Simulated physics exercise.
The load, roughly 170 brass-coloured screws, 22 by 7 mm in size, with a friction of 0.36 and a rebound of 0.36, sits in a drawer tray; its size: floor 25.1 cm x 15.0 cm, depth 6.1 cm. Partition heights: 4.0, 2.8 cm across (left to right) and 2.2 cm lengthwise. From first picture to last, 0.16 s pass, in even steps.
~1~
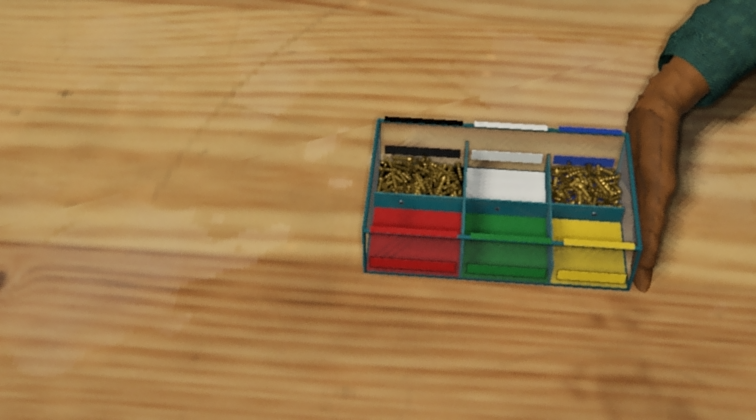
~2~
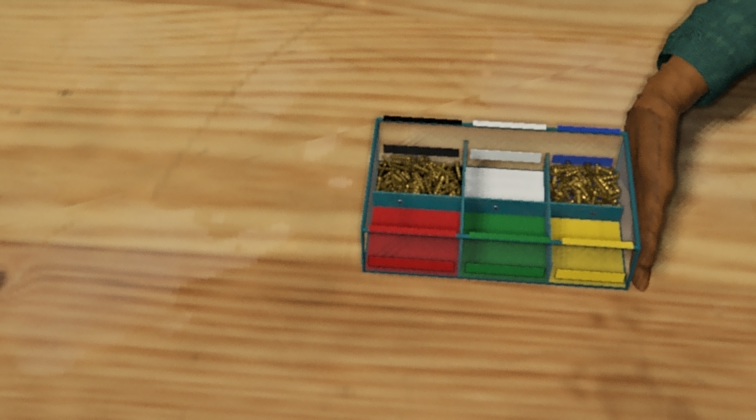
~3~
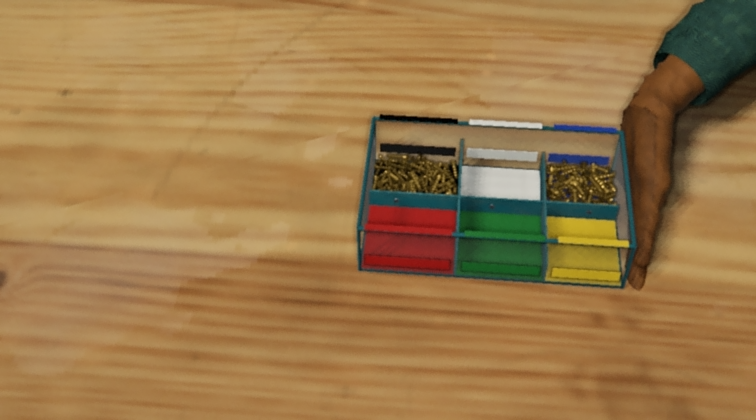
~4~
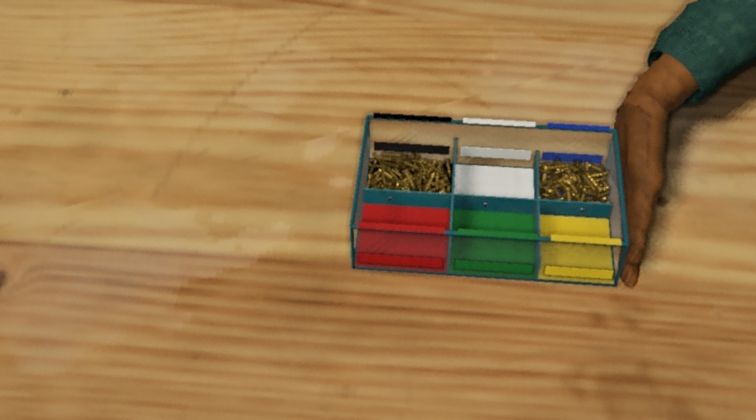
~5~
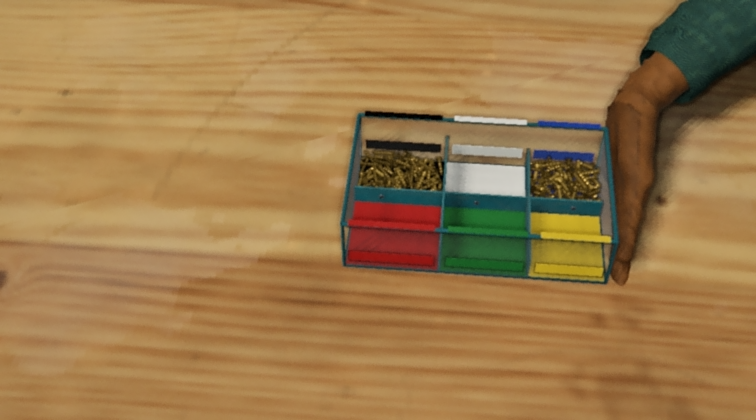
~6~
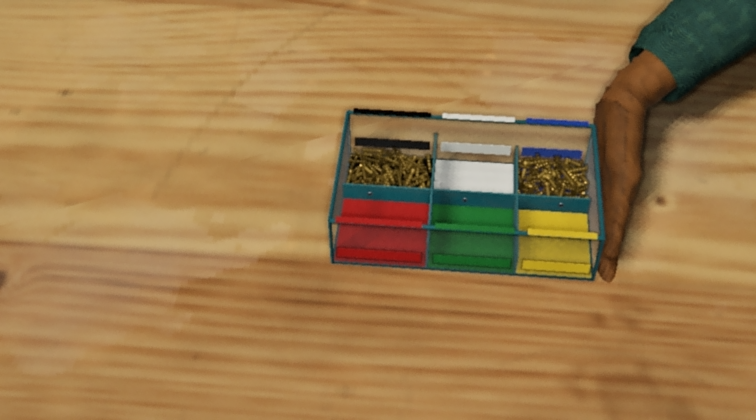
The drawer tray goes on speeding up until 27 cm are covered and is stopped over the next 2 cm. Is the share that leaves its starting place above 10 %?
Strayed: No.
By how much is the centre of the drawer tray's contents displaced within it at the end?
Some 1.5 cm.
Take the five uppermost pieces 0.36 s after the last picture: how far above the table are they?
Roughly 5 cm.
Then, 0.13 s after the last picture, tilt 0 degrees; black 50 %, blue 50 %; 0 % away from where they began.
Then, 0.25 s after the last picture, tilt 0 degrees; black 50 %, blue 50 %; 0 % away from where they began.
Then, 0.36 s after the last picture, tilt 0 degrees; black 50 %, blue 50 %; 0 % away from where they began.
Then, 0.46 s after the last picture, tilt 0 degrees; black 50 %, blue 50 %; 0 % away from where they began.
In the end, black 50 %, blue 50 %; 0 % away from where they began.
